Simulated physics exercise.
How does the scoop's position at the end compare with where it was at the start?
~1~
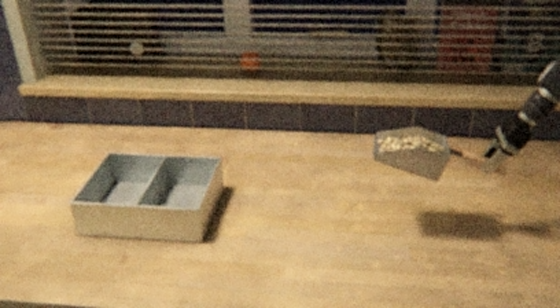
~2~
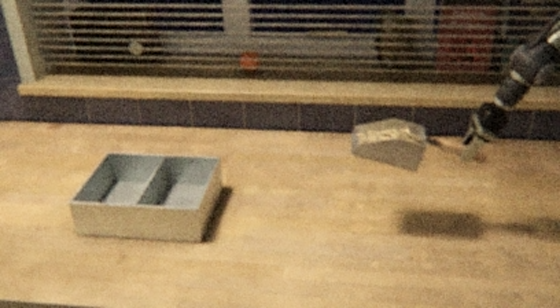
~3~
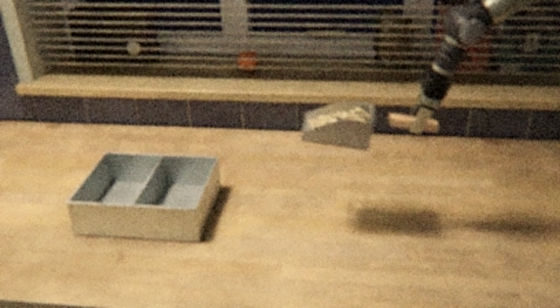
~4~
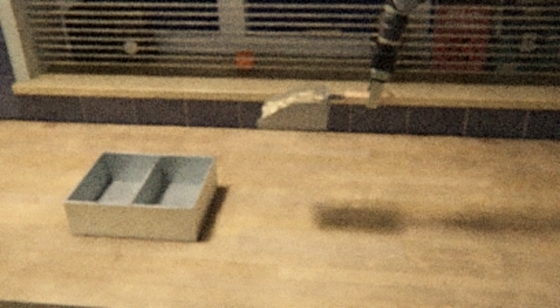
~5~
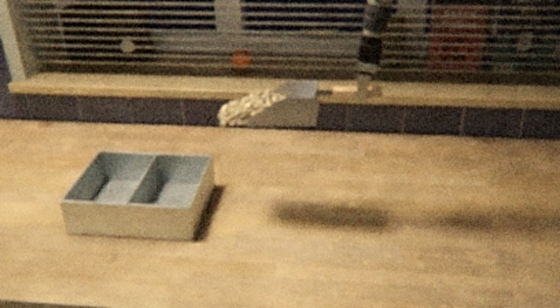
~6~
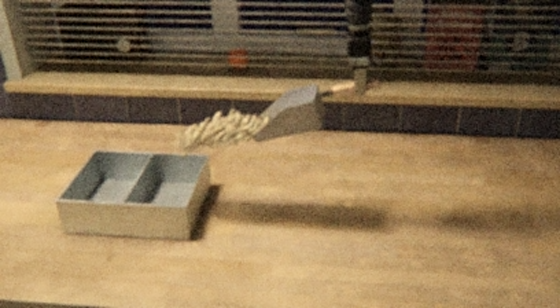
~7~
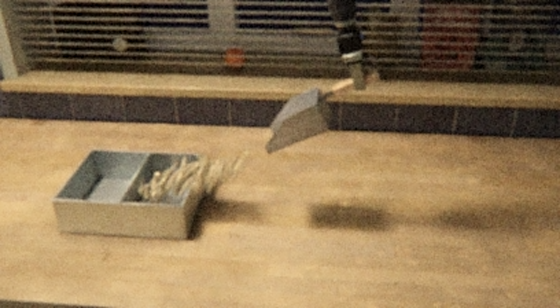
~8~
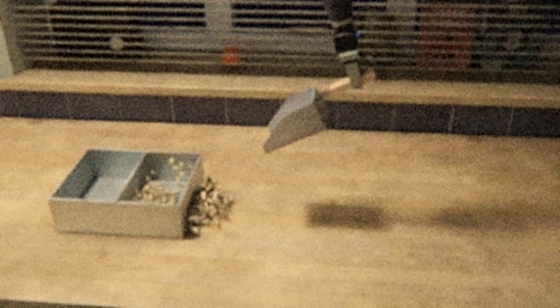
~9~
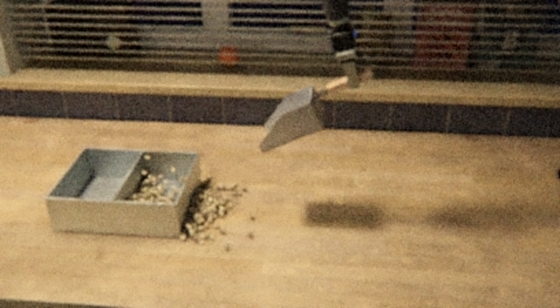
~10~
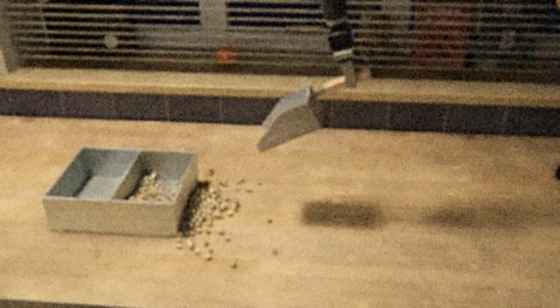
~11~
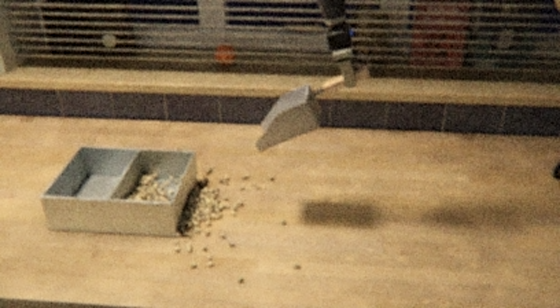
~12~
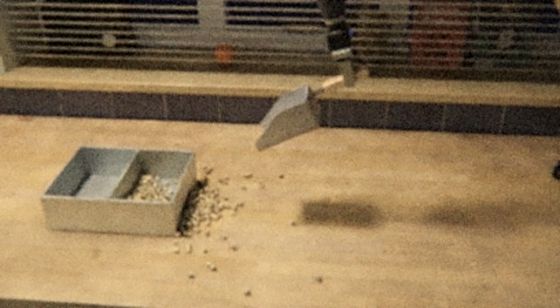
The scoop ends up further left and somewhat higher than at the start, closer to the divided box. It is also empty and tipped steeply downward.
Robot arm swinging a grey scoop left and tipping beans toward a divided box, many landing in its right compartment, others scattering outside.
